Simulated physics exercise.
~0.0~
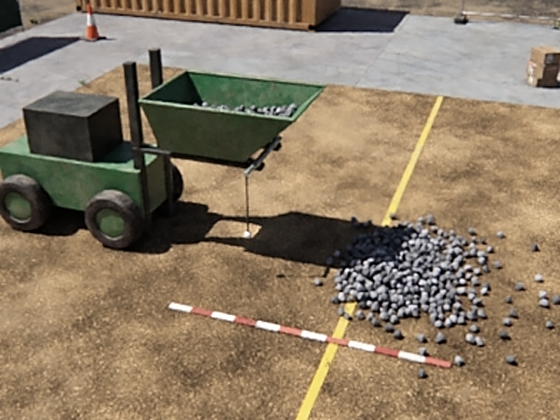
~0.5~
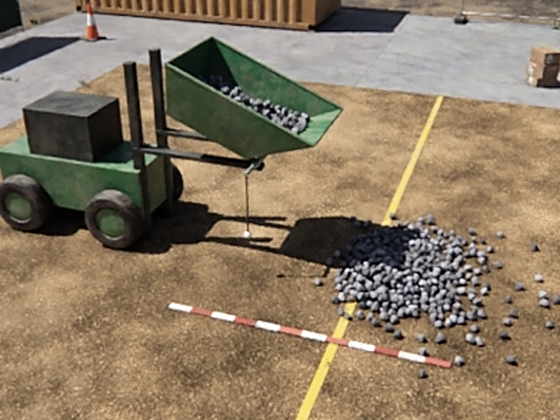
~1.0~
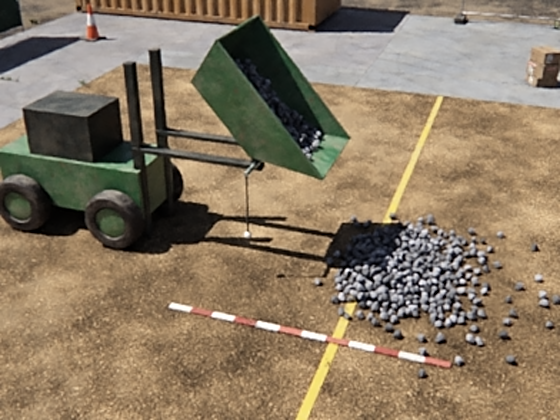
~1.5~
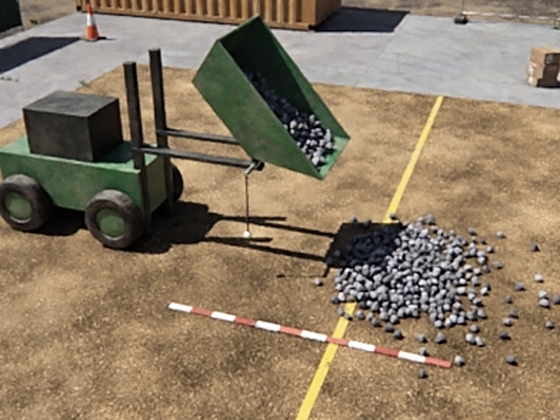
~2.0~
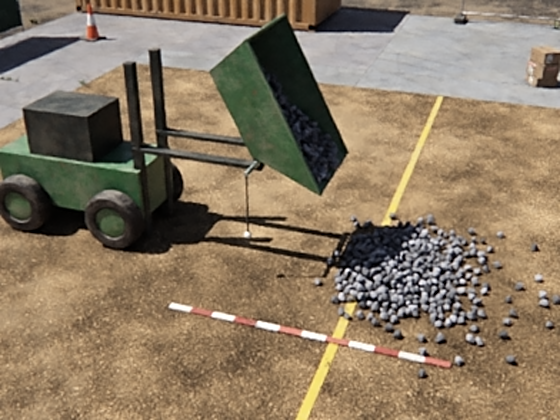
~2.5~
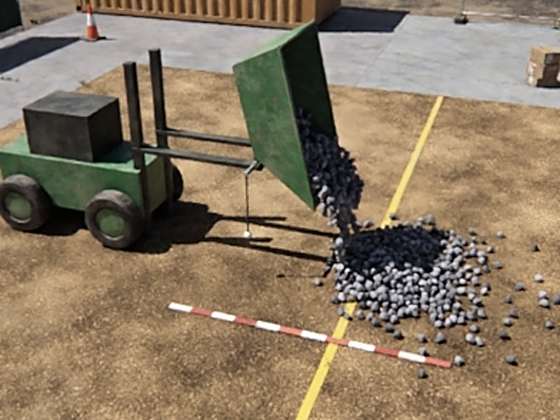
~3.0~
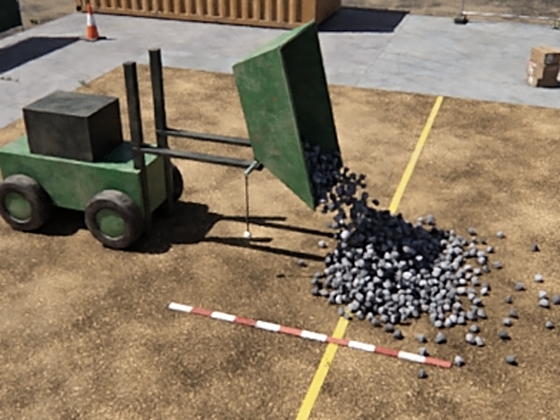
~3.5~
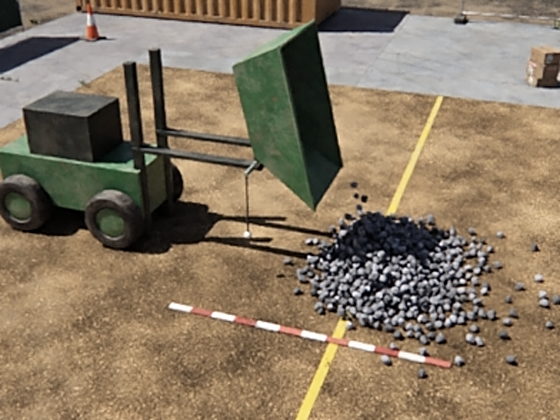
On a sunlit dirt yard beside grey paving, a green forklift holds up a tipping skip of grey stones, with an earlier heap lying across a yellow line near a red and white staff. The skip tilts forward to the right, its stones staying inside, and pauses at a steep slant. It then tips further until the stones slide over the lower edge. They pour onto the near side of the heap, tumbling and spreading outward. Finally the skip hangs still, steeply tipped, above a larger pile straddling the line, with more stones beyond it than before.
